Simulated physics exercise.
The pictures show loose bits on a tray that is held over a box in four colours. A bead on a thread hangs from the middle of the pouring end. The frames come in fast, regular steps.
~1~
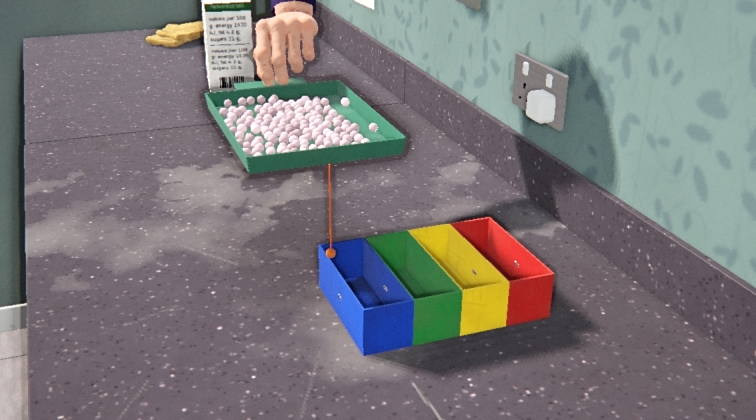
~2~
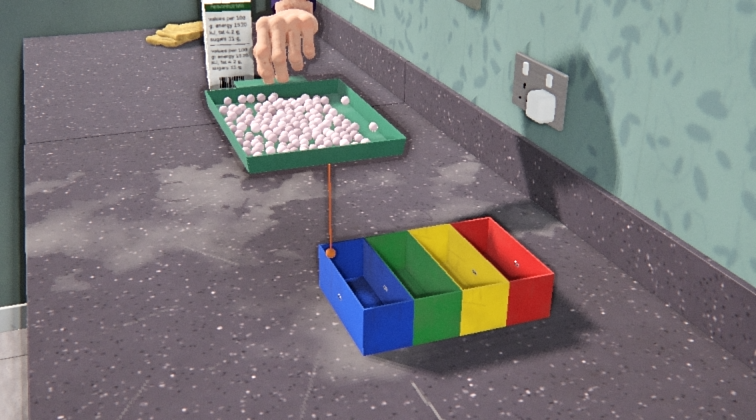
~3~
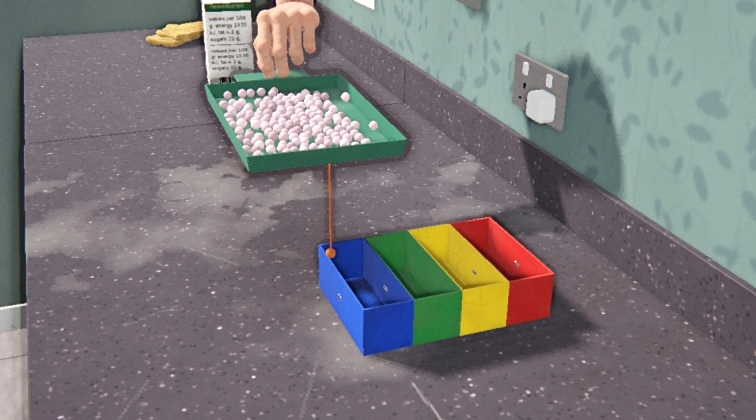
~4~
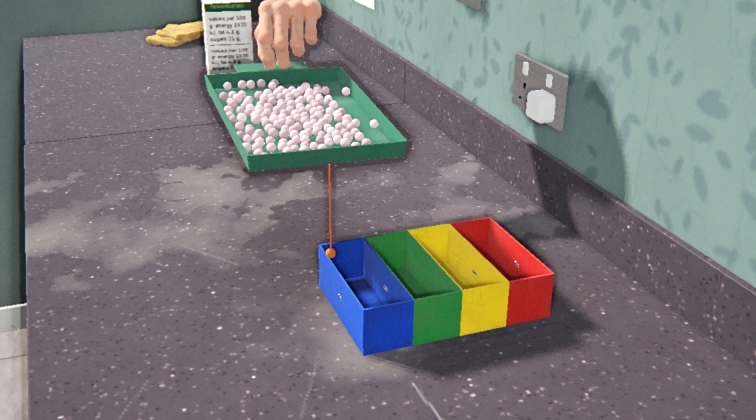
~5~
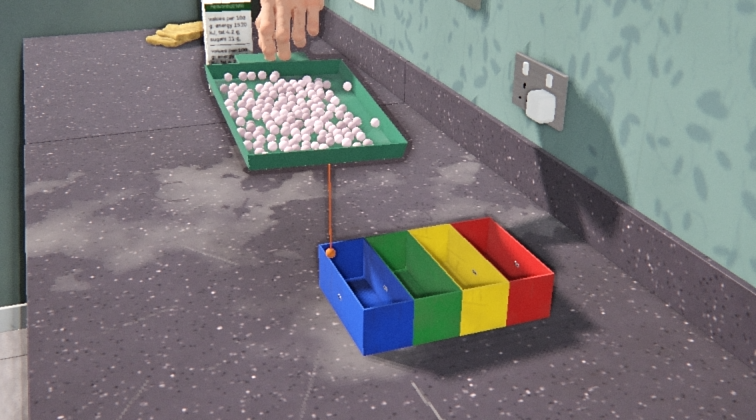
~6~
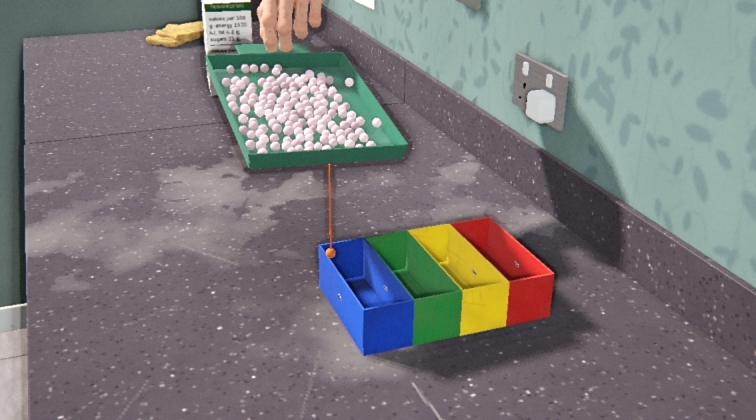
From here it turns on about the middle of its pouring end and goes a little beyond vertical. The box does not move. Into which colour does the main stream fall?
The green one ends fullest.
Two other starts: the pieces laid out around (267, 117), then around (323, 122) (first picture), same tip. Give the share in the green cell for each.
In turn 50 and 60 in a hundred.
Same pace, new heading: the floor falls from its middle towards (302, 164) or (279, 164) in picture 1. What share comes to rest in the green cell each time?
First some 0, then 0 per cent.
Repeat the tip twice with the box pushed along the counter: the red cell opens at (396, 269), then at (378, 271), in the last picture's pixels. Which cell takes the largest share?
The first try: The red one. The second: Red.
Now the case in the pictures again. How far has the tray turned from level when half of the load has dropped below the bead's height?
At about 90°.
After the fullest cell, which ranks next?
It is the blue one.
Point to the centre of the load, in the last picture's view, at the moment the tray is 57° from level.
Near (344, 118).
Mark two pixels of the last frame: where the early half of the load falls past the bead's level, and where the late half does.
At about (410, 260), then at (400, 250).
Shortly afterwards, tray tipped steeply; the whole lot on the tray.
Next, tray tipped right over; a little on the tray; near half in the green cell; near a quarter in the blue cell; a little in the yellow cell; only a few in the red cell; a little falling or outside the box.
Some moments later, tray tipped past a quarter turn; near two thirds in the green cell; near a quarter in the blue cell; a little in the yellow cell; a little falling or outside the box.
In the end, tray tipped past a quarter turn; near two thirds in the green cell; near a quarter in the blue cell; a little in the yellow cell; none at all in the red cell; a little outside the box.
